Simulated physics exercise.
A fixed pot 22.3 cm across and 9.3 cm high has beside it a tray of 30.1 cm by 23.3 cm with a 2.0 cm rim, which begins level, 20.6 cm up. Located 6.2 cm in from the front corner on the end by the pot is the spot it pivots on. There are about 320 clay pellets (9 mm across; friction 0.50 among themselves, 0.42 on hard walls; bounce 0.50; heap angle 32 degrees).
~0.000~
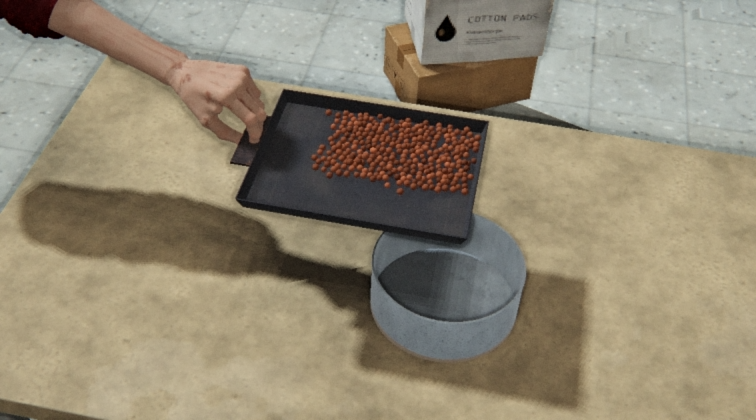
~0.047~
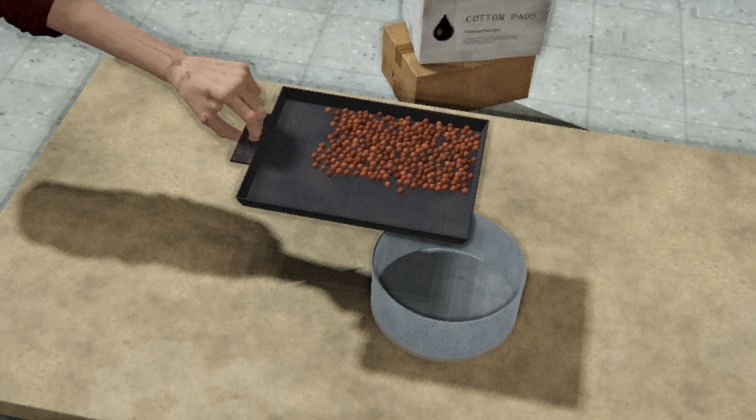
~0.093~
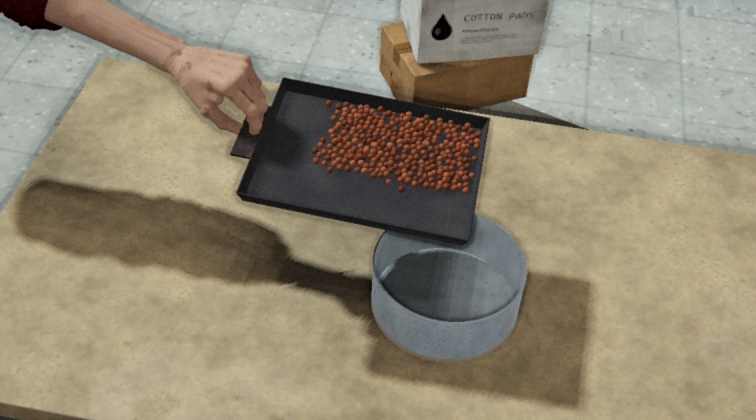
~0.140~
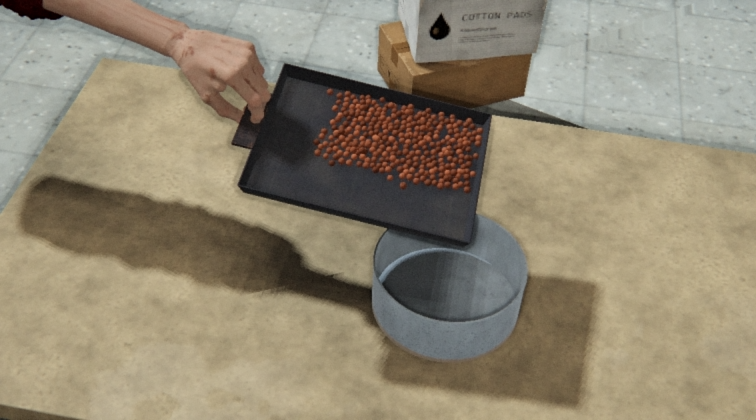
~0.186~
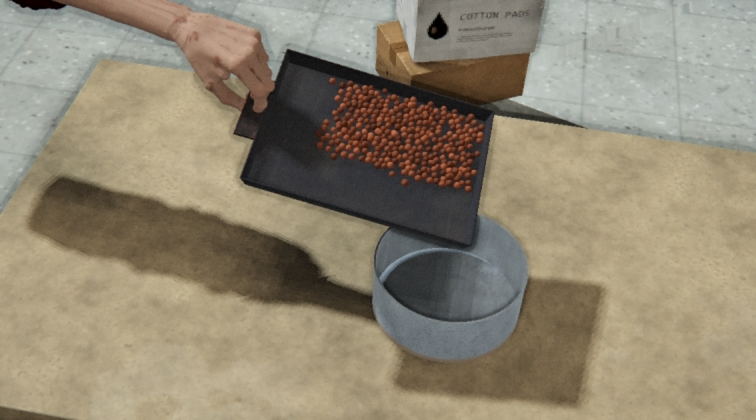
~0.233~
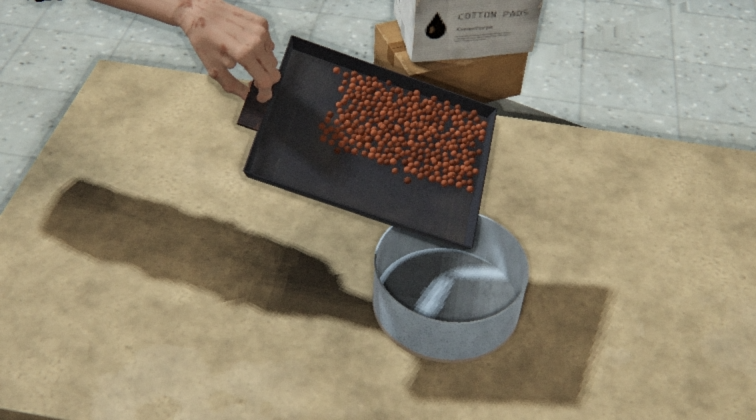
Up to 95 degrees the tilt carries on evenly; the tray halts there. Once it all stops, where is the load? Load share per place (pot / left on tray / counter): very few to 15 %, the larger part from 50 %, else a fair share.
Pot: The larger part; tray: Very few; counter: A fair share.
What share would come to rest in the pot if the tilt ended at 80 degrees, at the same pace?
That would give about 70 per cent.
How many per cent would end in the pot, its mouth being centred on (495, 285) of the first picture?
It would come to around 95 percent.
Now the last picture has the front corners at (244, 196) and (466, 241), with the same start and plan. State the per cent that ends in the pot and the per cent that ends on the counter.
Pot 80; counter 20.
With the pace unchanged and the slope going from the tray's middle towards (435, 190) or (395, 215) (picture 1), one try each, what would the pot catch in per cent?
About 70 per cent on the first try and 70 per cent on the second.
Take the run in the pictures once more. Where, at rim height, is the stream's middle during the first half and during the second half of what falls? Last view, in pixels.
Around (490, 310), then (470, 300).
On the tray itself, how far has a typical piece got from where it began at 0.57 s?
Displacement on the tray: Roughly 9 cm.
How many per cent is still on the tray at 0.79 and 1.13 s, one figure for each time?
Earlier moment 65, later moment 0.
After 0.57 s, tilt 56 degrees; the tray holds 100 %, the pot 0 %.
After 0.79 s, tilt 80 degrees; the tray holds 65 %, the pot 5 %.
After 1.13 s, tilt 95 degrees; the tray holds 0 %, the pot 70 %.
By 1.8 s all is still; pot 75 %, tray 0 %, counter 25 %.
